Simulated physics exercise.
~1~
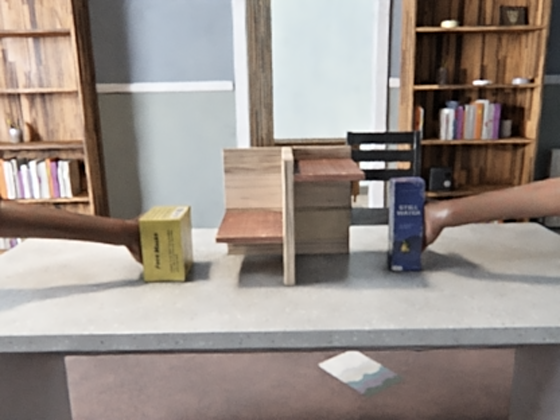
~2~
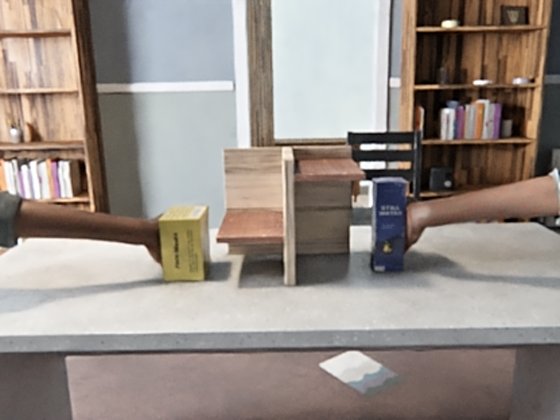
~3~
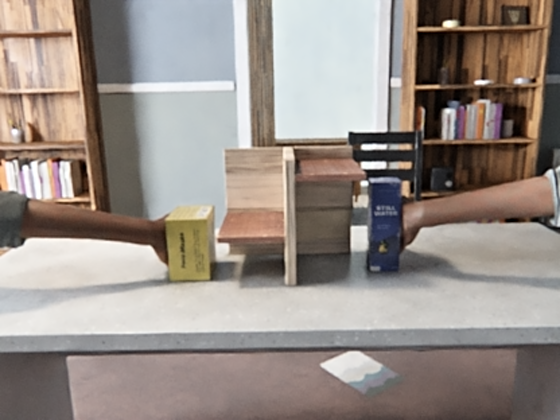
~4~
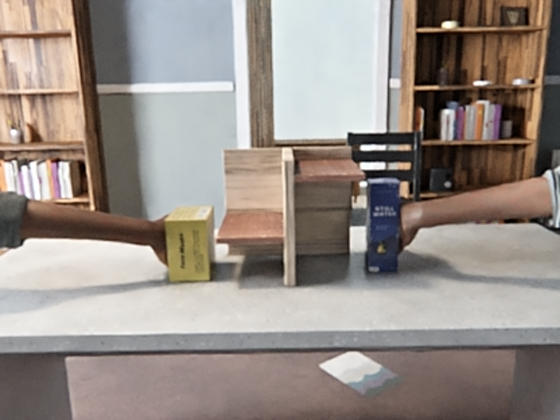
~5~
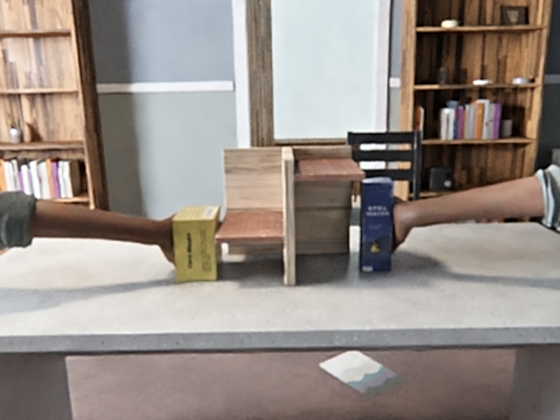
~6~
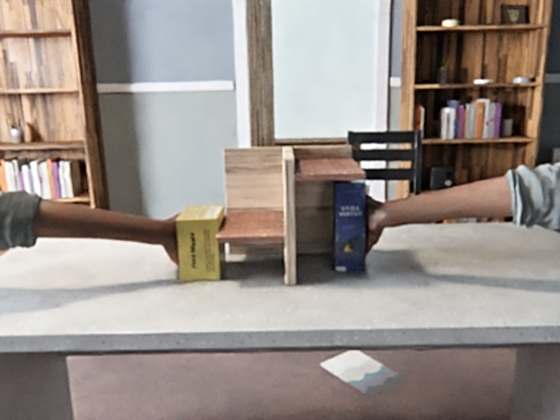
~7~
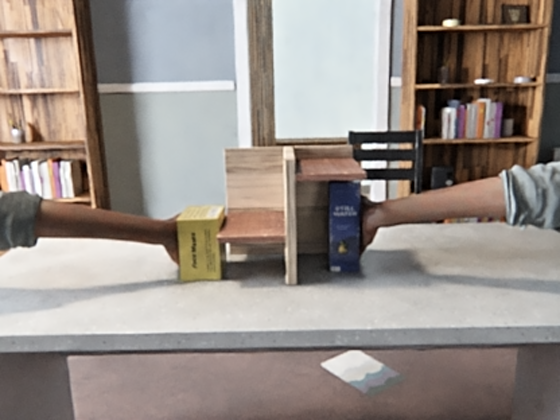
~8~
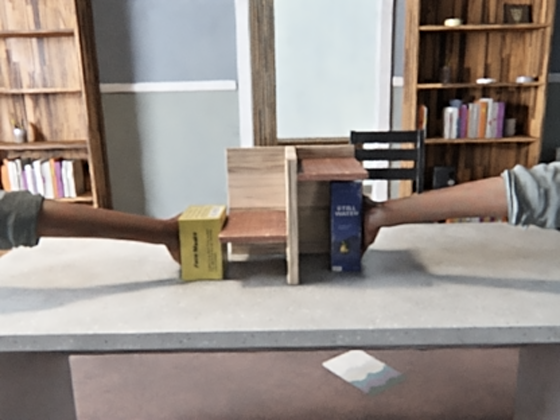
Two hands pushed boxes toward a small wooden rack from opposite sides of a table; the yellow box on the left stopped against the low shelf, too tall to enter, while the upright blue carton slid left beneath the right shelf.
